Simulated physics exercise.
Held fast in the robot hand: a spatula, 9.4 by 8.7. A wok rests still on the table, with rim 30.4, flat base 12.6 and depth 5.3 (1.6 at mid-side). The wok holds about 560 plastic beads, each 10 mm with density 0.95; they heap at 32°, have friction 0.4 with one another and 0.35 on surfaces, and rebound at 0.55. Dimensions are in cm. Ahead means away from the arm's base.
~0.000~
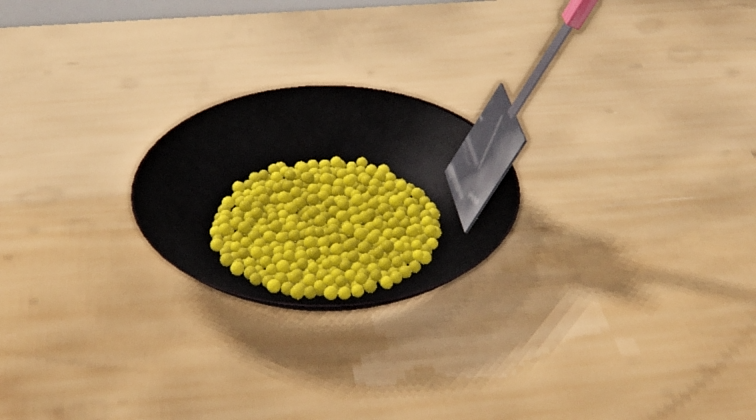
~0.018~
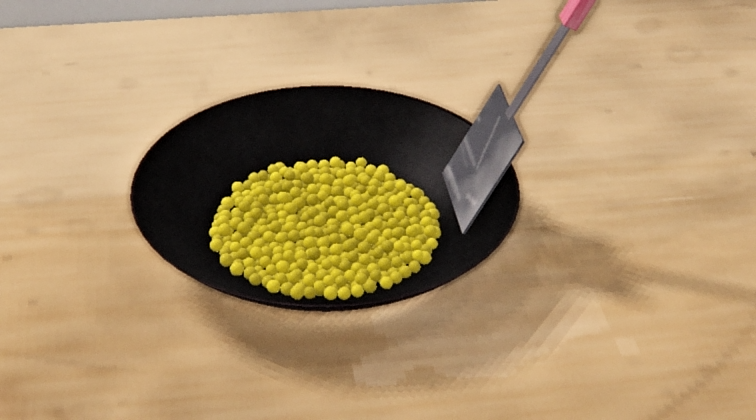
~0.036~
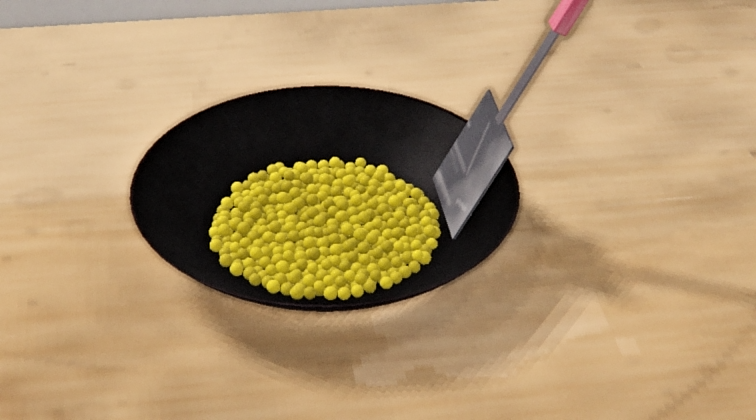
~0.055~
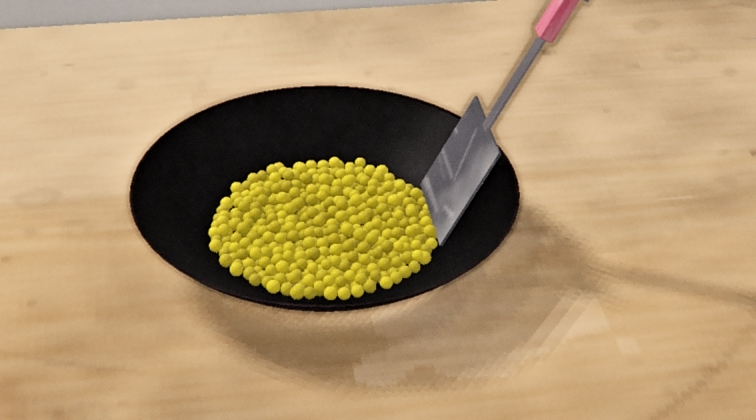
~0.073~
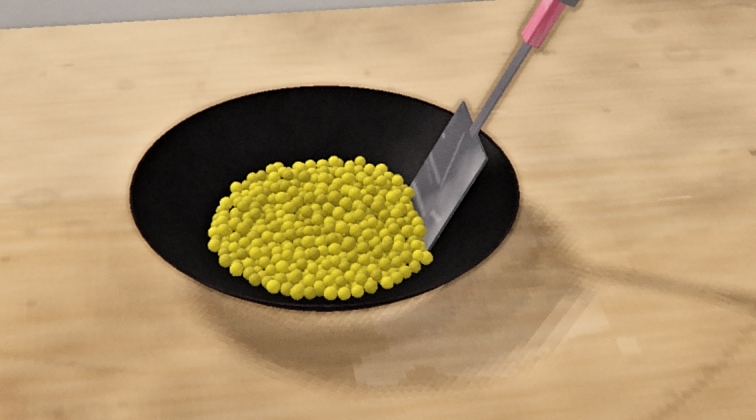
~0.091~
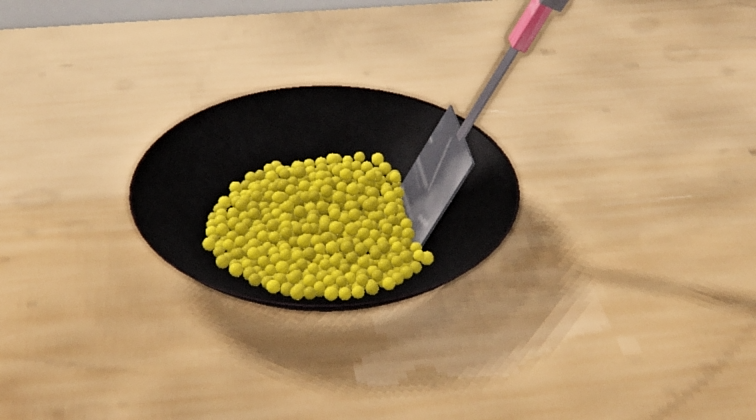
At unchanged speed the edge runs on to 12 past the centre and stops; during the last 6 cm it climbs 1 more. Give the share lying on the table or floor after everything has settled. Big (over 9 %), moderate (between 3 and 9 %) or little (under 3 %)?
The share is big.
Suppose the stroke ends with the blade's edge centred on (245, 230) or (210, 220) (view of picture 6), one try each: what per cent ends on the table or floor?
The two tries give near 0 and near 5 in a hundred.
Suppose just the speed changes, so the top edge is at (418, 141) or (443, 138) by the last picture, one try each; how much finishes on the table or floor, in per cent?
Around 40 per cent, then around 35 per cent.
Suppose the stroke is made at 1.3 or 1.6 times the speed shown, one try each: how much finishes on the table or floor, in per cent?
I'd expect close to 35 and then close to 35 percent.
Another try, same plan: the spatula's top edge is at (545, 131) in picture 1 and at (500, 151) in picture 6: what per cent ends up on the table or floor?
Some 20 percent ends up on the table or floor.
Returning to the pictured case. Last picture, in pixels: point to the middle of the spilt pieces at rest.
Roughly at (31, 259) in the final view.
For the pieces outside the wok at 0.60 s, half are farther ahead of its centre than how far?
I'd say some 20 centimetres.
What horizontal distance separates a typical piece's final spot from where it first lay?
Roughly 5 centimetres.
By 0.22 s, sloping 63°, highest piece 4 above the table; 559 in the wok.
By 0.34 s, sloping 63°, highest piece 6 above the table; 559 in the wok.
By 0.60 s, sloping 63°, highest piece 6 above the table; 420 in the wok, 132 on the table or floor, 7 on the blade or in flight.
By 1.65 s, sloping 63°, highest piece 4 above the table; 420 in the wok, 139 on the table or floor.
Final count, 420 in the wok, 139 on the table or floor. That is 25 % on the table or floor.
